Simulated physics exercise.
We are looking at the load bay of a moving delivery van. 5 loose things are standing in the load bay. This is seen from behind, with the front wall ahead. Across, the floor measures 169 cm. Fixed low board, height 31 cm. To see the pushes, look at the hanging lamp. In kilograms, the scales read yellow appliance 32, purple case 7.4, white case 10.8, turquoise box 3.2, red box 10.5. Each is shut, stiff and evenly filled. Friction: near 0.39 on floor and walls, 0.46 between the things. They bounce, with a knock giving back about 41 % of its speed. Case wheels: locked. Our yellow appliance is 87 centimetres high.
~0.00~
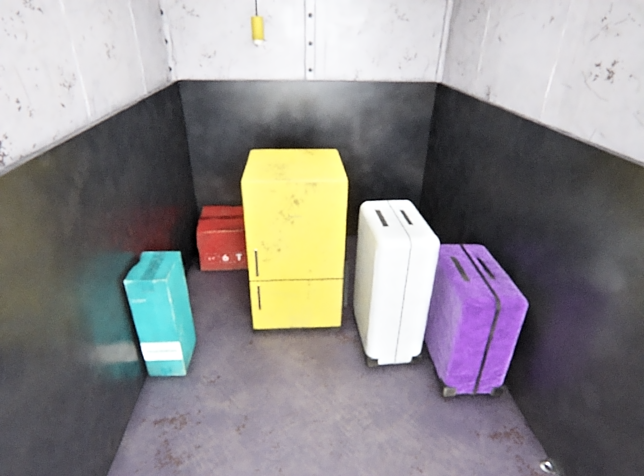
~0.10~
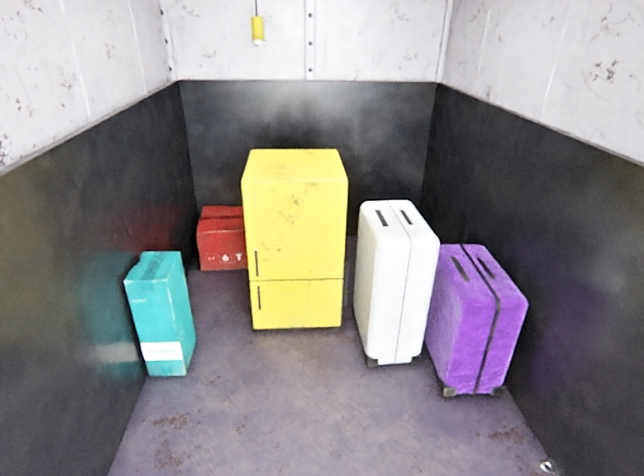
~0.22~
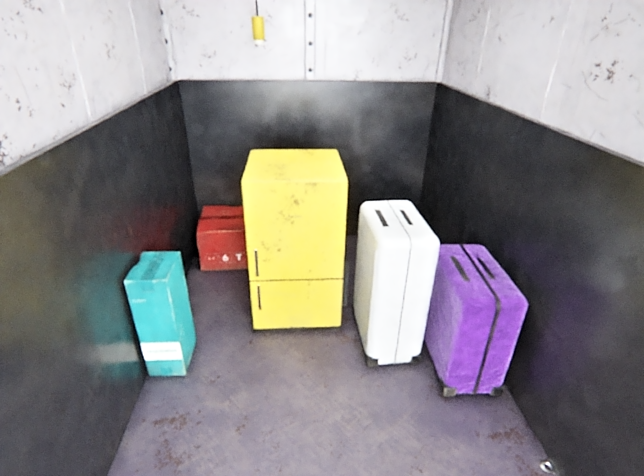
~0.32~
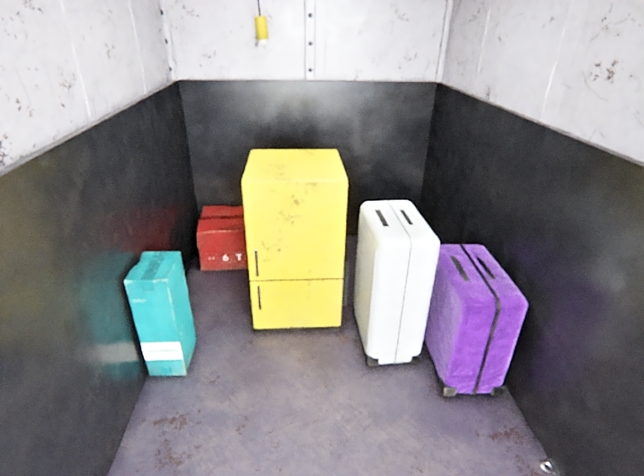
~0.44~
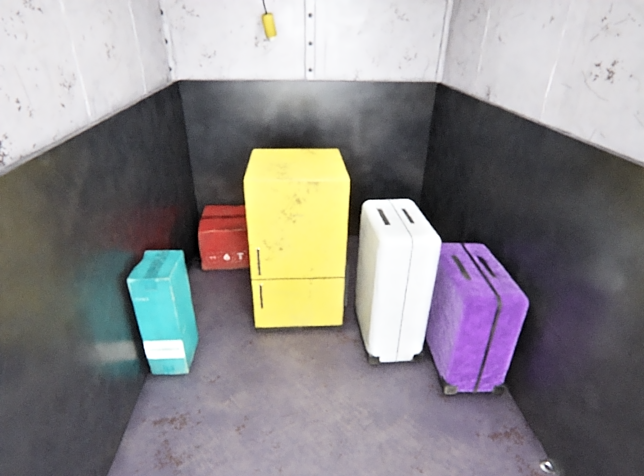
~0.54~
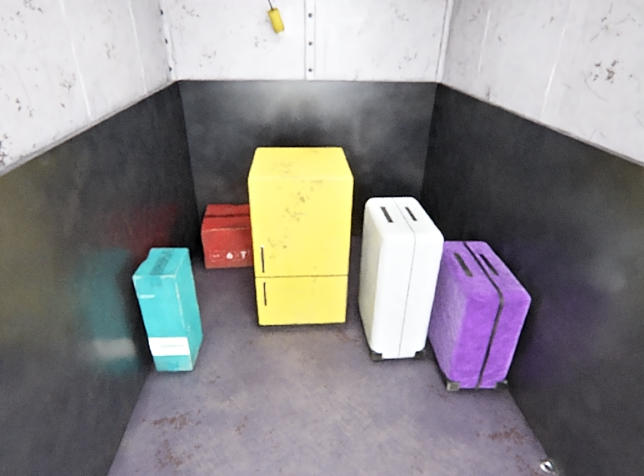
In a van's load bay, the hanging lamp swings right, then the loose items shift slightly.
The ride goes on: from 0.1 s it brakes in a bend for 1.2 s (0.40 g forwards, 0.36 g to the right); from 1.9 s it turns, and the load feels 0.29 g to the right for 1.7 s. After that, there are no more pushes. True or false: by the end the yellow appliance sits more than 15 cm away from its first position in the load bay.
False.
By 0.74 s, load feels 0.40 g forwards, 0.36 g right; yellow appliance 6 cm from its spot near (301, 235); white case 15 cm from its spot; turquoise box 14 cm from its spot.
By 0.94 s, load feels 0.40 g forwards, 0.36 g right; yellow appliance 7 cm from its spot near (301, 235); turquoise box 30 cm from its spot; white case 20 cm from its spot.
By 1.24 s, load feels 0.10 g forwards, 0.09 g right; yellow appliance 7 cm from its spot near (301, 235); turquoise box 53 cm from its spot; white case 26 cm from its spot.
When it is over (4.1 s), not toppled but over 15 cm from the start, white case and turquoise box; the other 3 within 15 cm of the start. In the last view, yellow appliance near (301, 235).
